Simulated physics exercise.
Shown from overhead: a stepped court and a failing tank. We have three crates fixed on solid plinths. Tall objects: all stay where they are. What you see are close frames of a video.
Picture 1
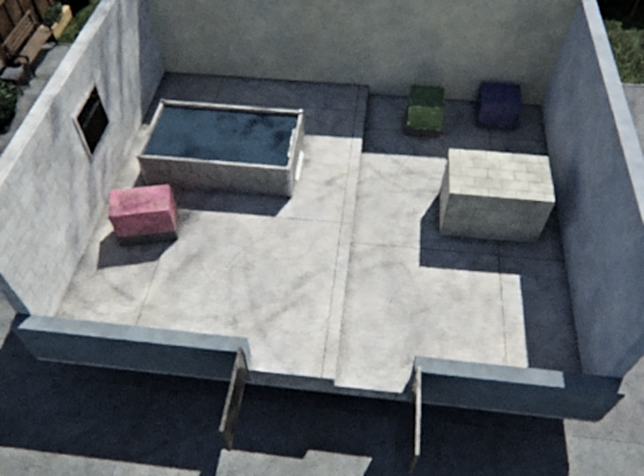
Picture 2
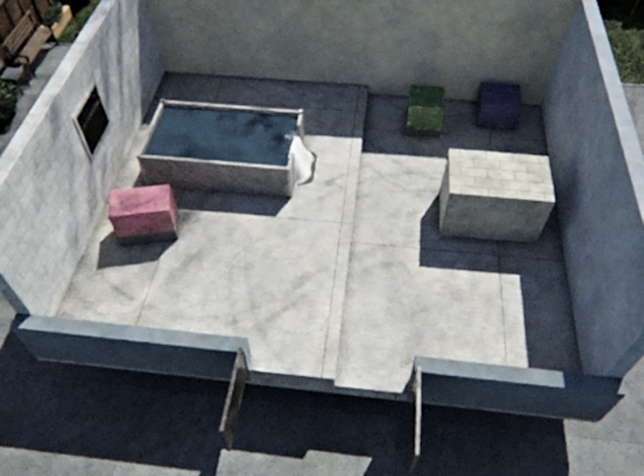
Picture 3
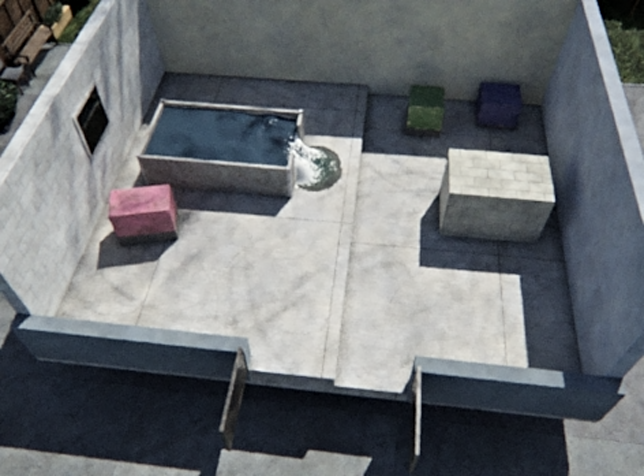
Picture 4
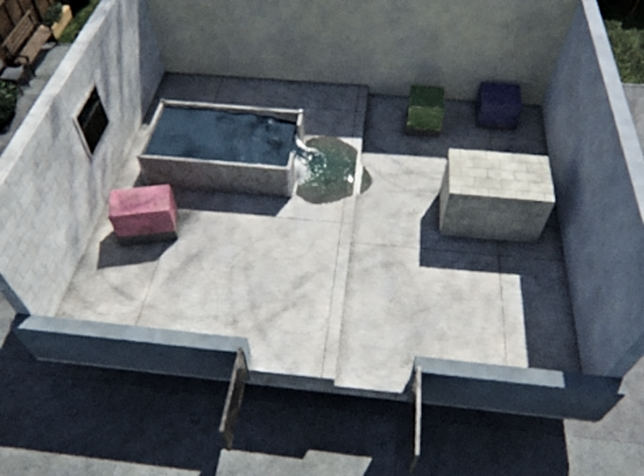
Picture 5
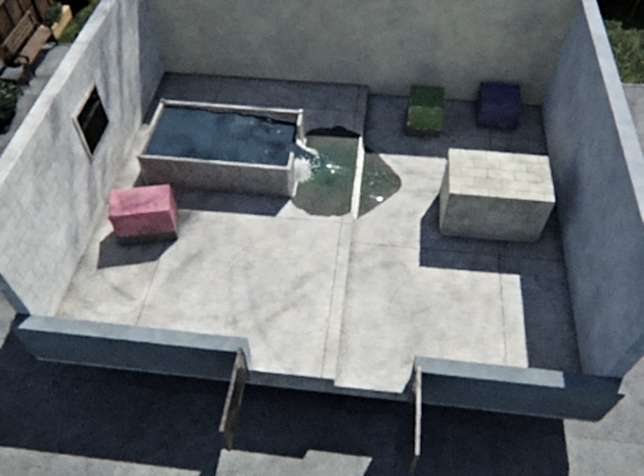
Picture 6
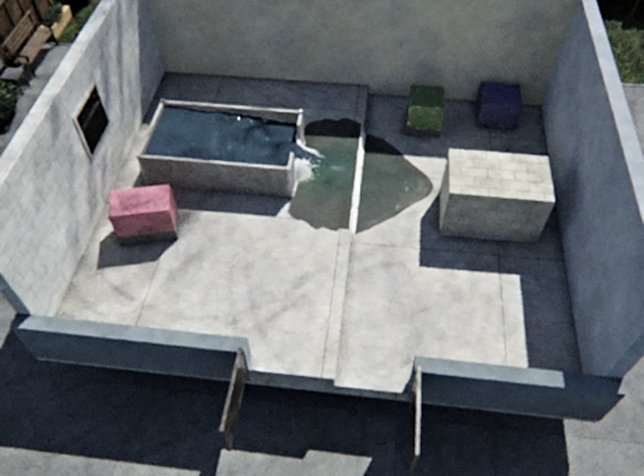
Water pours from the right side of a tank and spreads rightward across a stepped court.
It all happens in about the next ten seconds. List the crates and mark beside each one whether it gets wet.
Green crate - stays dry; blue crate - gets wet; pink crate - stays dry.
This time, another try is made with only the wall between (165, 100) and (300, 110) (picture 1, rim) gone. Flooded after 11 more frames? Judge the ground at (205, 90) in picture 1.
Short version: Swamped.
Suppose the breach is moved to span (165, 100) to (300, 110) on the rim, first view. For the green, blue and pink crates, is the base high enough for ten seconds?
As I read it, the green one gets reached; the blue one gets reached; finally the pink one is never reached.
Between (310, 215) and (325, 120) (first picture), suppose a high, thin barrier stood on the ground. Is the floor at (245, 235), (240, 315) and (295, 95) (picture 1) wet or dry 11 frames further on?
As listed: Under water, covered, under water.
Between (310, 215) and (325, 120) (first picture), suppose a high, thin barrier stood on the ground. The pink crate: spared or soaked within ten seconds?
Then the pink crate is untouched.
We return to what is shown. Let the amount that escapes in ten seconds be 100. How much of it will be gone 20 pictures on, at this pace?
Estimate: 0 %.
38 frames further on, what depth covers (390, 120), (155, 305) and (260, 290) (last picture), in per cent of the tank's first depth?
At the three places, in the order asked: Around 14, 0 and 0 per cent.
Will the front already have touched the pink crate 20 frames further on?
Note - pink: Stays dry.
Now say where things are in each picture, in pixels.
In the first picture, still water in the tank at (223, 136).
In the second picture, water pours out at (295, 157) and has run to (310, 153).
In the third picture, water pours out at (295, 159) and has run to (338, 175).
In the fourth picture, the front is at (366, 177), out from the gap at (295, 159).
In the fifth picture, water pours out at (295, 159) and has run to (397, 182).
In the sixth picture, the front is at (425, 191), out from the gap at (295, 159).
A moment on, water covers 25 % of the floor; the green crate water round its plinth, the blue crate not reached, the pink crate not reached.
Next, water covers 35 % of the floor; the green crate water round its plinth, the blue crate water round its plinth, the pink crate not reached.
Then, water covers 45 % of the floor; the green crate water round its plinth, the blue crate water round its plinth, the pink crate not reached.
Later, water covers 45 % of the floor; the green crate water round its plinth, the blue crate water round its plinth, the pink crate not reached.
In the end, water covers 50 % of the floor; the green crate stayed above the water, the blue crate was topped, the pink crate stayed above the water.
